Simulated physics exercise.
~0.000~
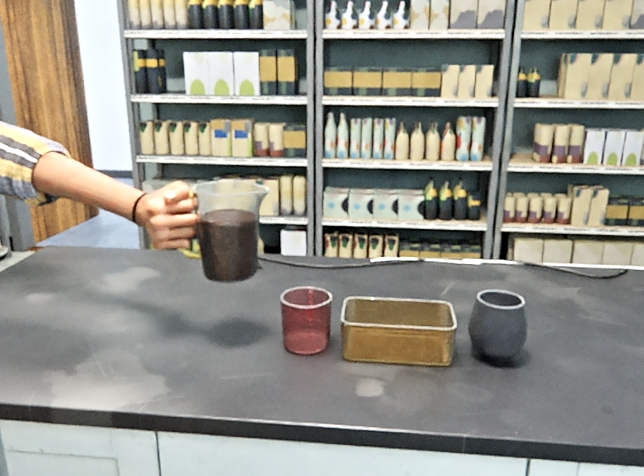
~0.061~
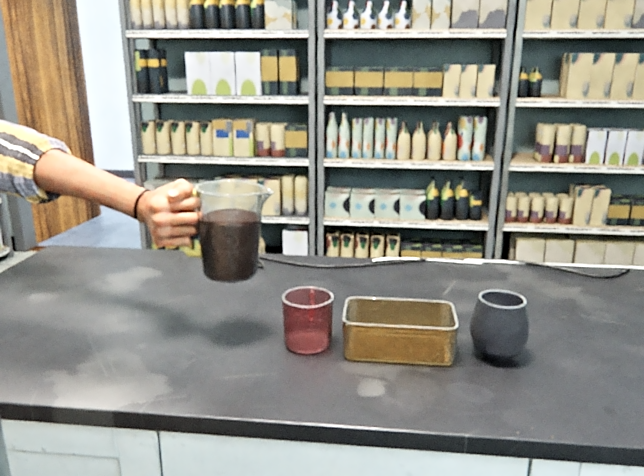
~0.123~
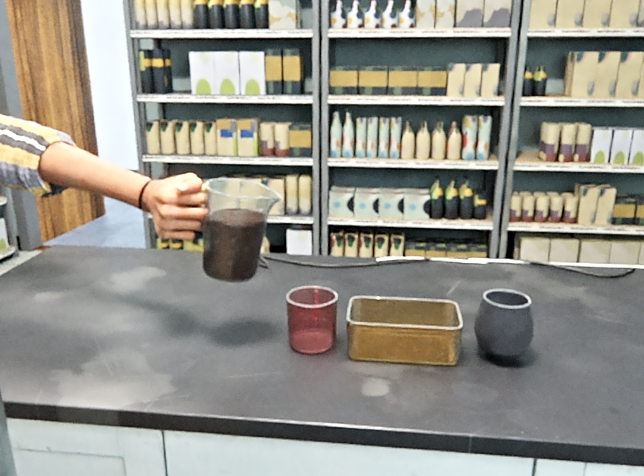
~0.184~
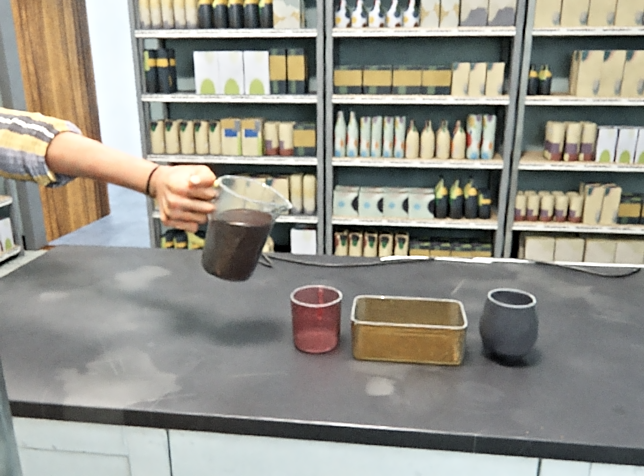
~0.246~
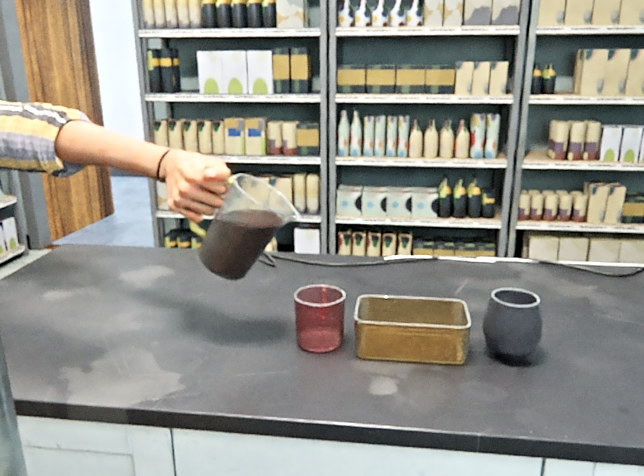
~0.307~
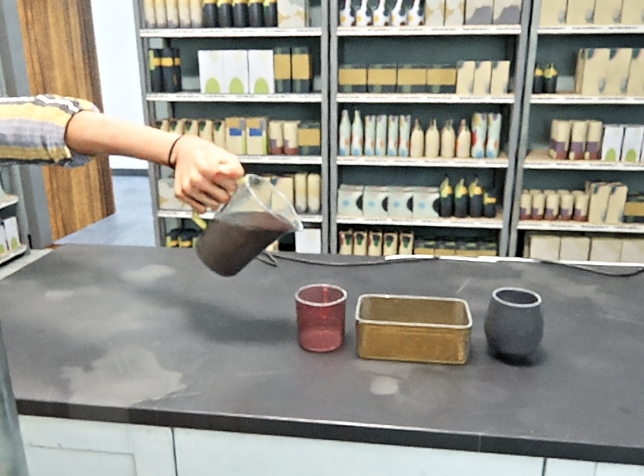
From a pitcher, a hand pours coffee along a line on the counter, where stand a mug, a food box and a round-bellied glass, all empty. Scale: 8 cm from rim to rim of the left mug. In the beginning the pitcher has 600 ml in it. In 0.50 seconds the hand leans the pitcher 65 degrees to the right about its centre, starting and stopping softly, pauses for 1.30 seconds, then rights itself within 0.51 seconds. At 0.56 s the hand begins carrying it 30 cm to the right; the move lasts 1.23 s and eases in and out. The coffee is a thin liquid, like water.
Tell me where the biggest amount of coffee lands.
In the left-hand one.
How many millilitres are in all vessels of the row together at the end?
Around 300 ml.
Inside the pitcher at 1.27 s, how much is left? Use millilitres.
I'd say some 360 ml remain at that point.
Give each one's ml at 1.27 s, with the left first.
Left to right: Roughly 130 ml, 60 ml, 0 ml.
After 0.86 s the tilt is 65° and from the left they hold 130 ml, 5 ml, 0 ml, the pitcher 425 ml, and 0 ml is on the counter.
After 1.27 s the tilt is 65° and from the left they hold 135 ml, 60 ml, 0 ml, the pitcher 365 ml, and 20 ml is on the counter.
After 1.70 s the tilt is 65° and from the left they hold 135 ml, 75 ml, 35 ml, the pitcher 280 ml, and 55 ml is on the counter.
After 2.16 s the tilt is 13° and from the left they hold 135 ml, 75 ml, 90 ml, the pitcher 240 ml, and 55 ml is on the counter.
In the end from the left they hold 135 ml, 75 ml, 90 ml, the pitcher 240 ml, and 60 ml is on the counter.
